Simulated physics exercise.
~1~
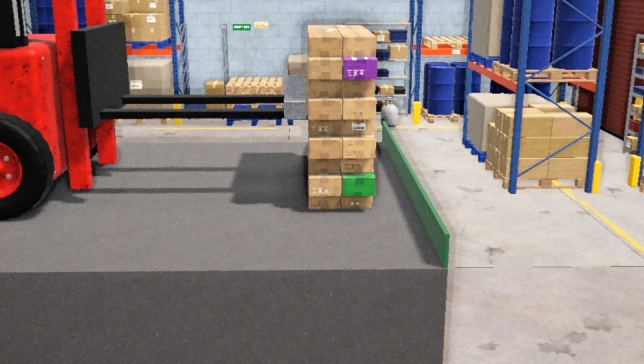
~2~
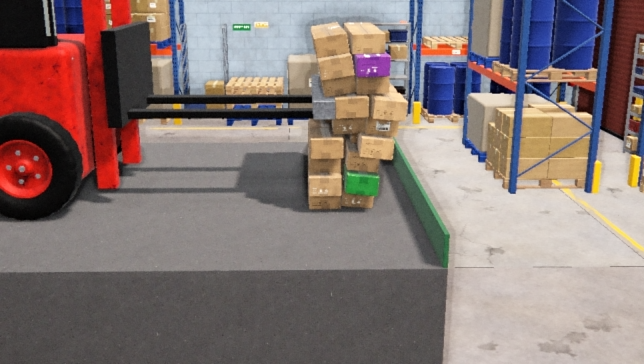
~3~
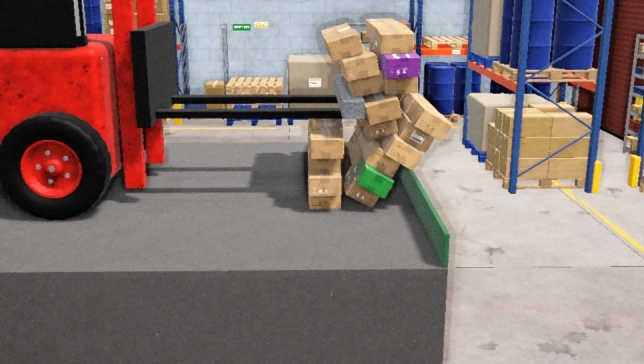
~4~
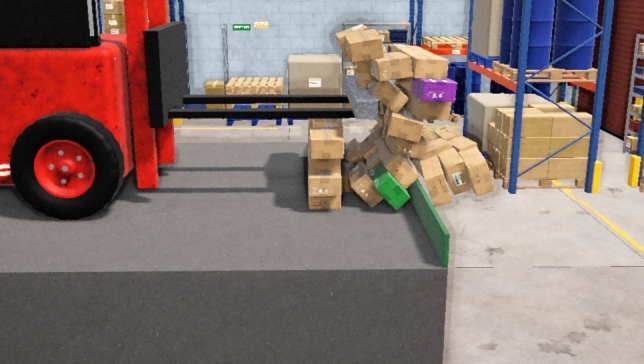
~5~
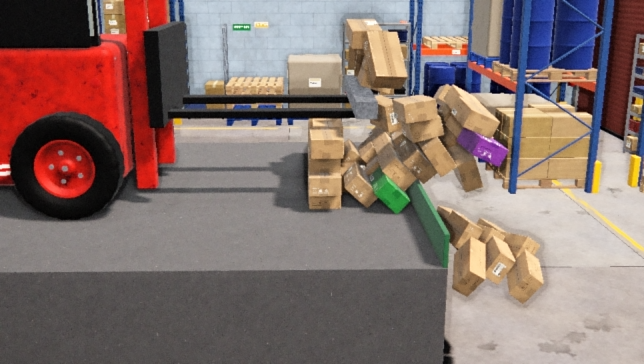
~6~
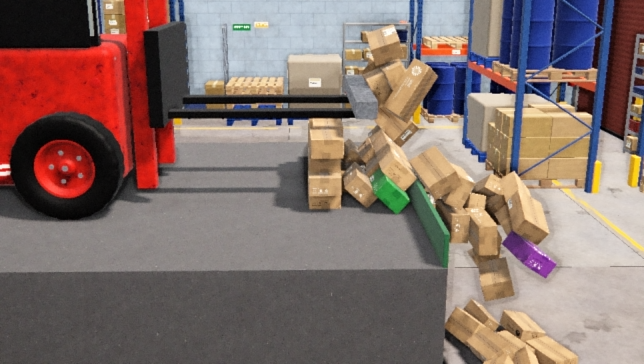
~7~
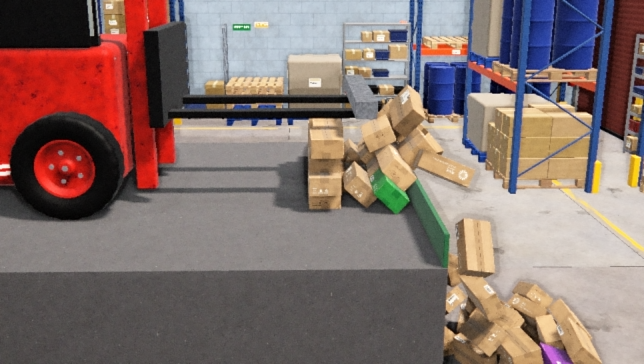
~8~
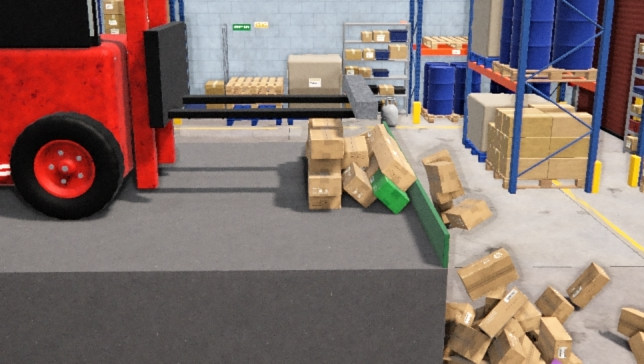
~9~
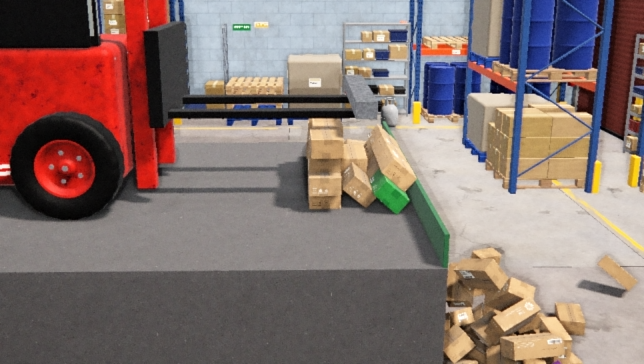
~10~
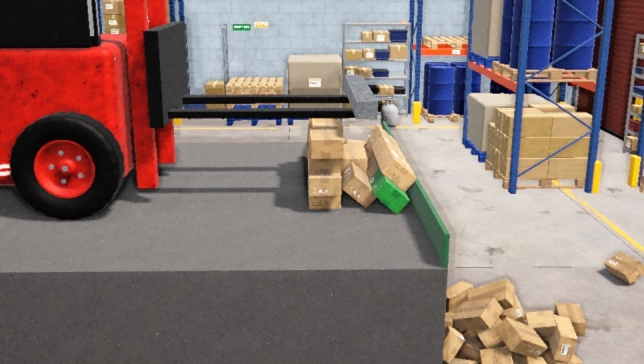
We see a red forklift push a beam rightward into a tall stack of cardboard boxes on a platform, then stop as the stack topples over a low green board. Many boxes, including the purple one, fall to the floor, while the tilted green box and several others remain on top.
